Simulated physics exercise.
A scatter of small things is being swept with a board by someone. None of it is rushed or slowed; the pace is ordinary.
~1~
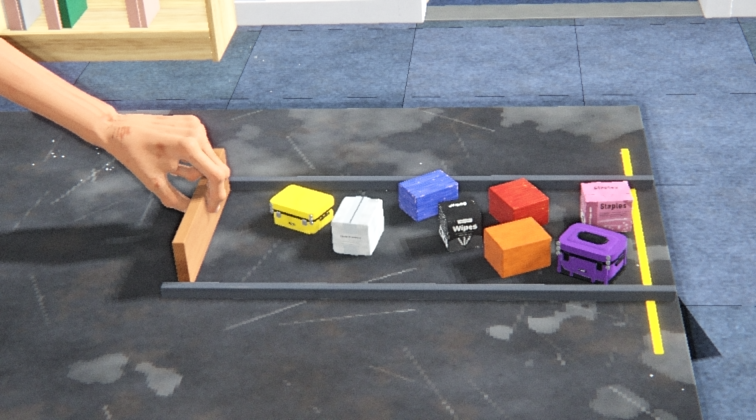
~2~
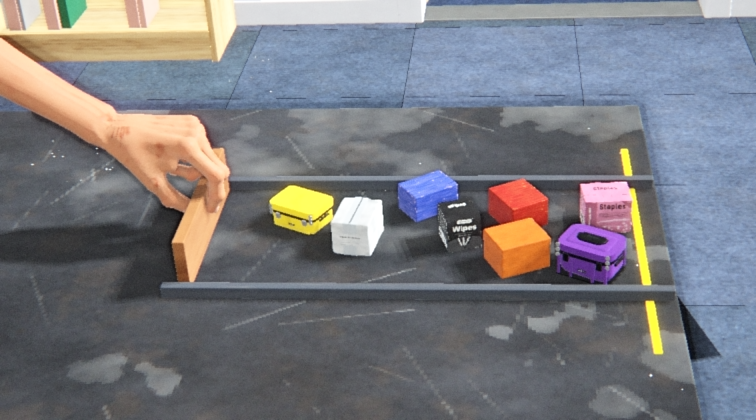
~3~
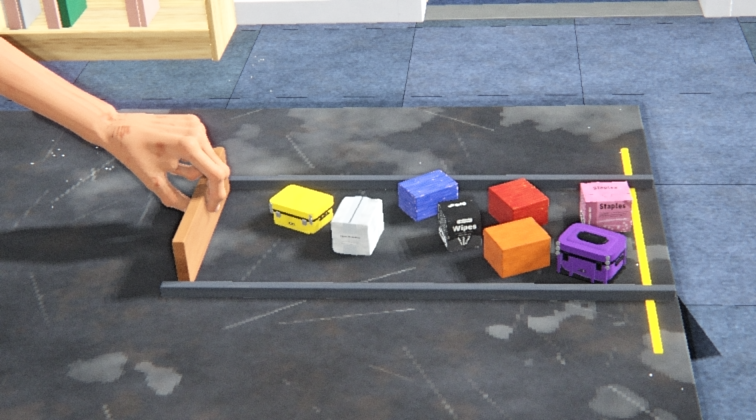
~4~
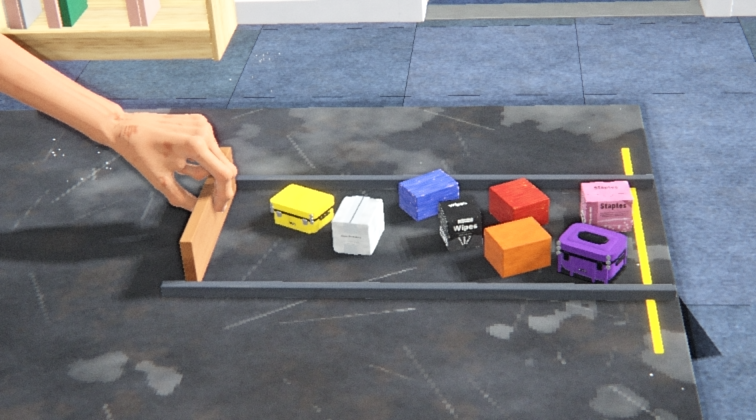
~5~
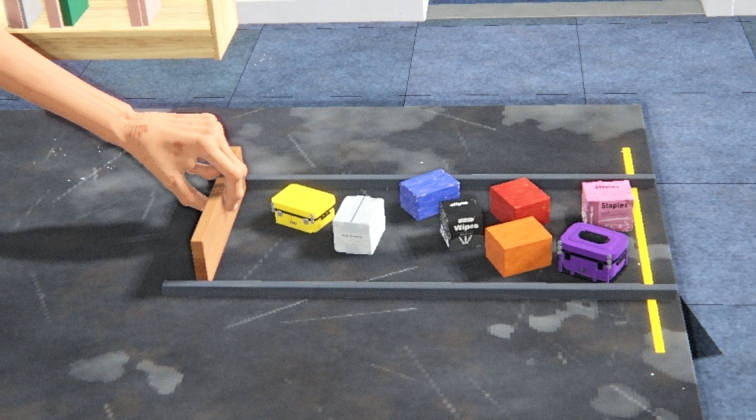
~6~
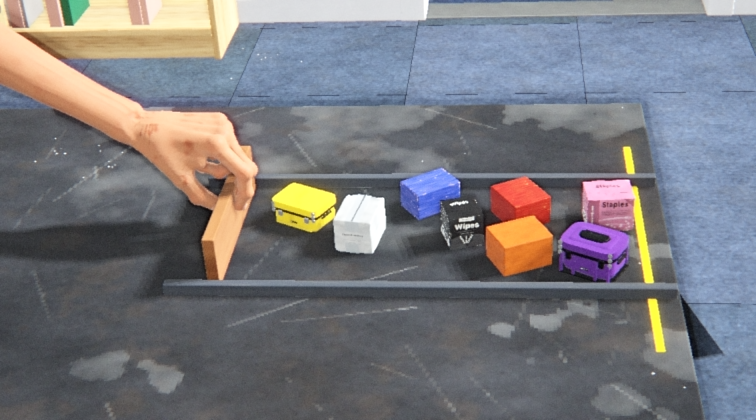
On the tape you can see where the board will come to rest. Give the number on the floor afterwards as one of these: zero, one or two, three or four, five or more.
On the floor afterwards: Five or more.
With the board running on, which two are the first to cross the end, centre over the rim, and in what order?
In order, first the pink box, then the red block.
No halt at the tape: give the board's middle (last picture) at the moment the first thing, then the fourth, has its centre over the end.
In pixels, around (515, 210) followed by around (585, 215).
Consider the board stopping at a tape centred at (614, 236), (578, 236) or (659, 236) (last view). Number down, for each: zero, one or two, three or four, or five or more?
In turn: 5 or more, just one or two, five or more.
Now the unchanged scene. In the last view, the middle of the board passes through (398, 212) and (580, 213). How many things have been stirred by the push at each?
Answer - first 4, then 8.
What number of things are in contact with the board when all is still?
The figure is 1.
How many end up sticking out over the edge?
1 in all.
Soon after, none off yet; pink box at rest near (608, 205); purple case at rest near (594, 252); red block at rest near (520, 204).
After that, none off yet; pink box displaced about its own width near (649, 201); purple case moving near (608, 256); red block displaced well along near (603, 208).
In the end, the number that fall off is five or more; gone, yellow case, white box, blue block, black box, red block, purple case and pink box.
